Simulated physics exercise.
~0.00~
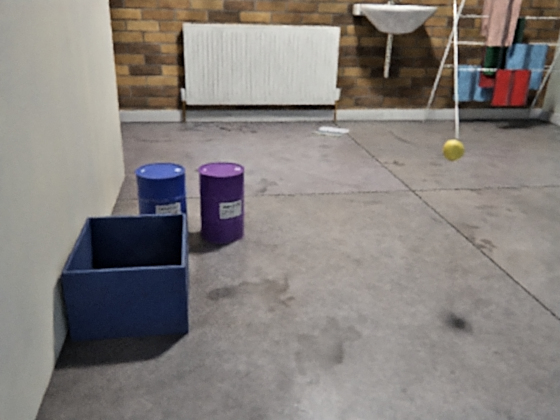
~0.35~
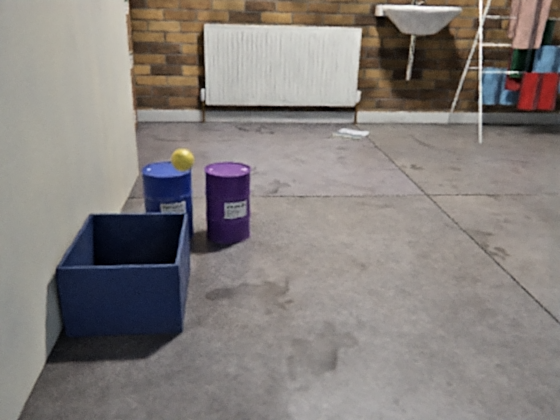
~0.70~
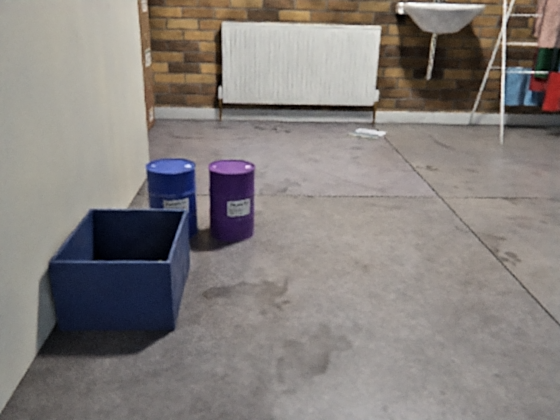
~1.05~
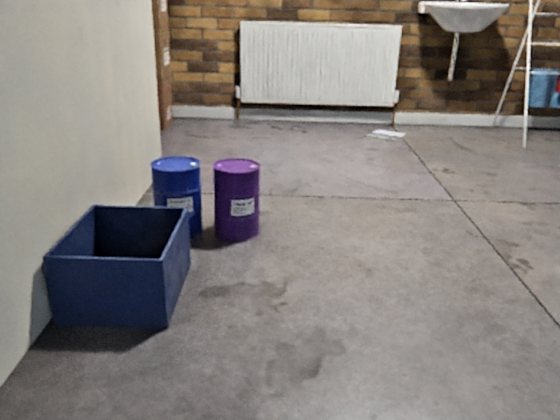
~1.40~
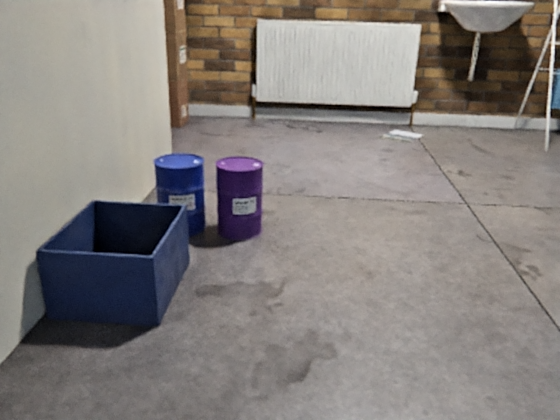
The video shows a yellow lemon flying leftward across a room toward an open blue box beside a blue canister and a purple canister, then dropping out of sight inside the box, while the canisters stay standing and the view drifts slightly sideways.
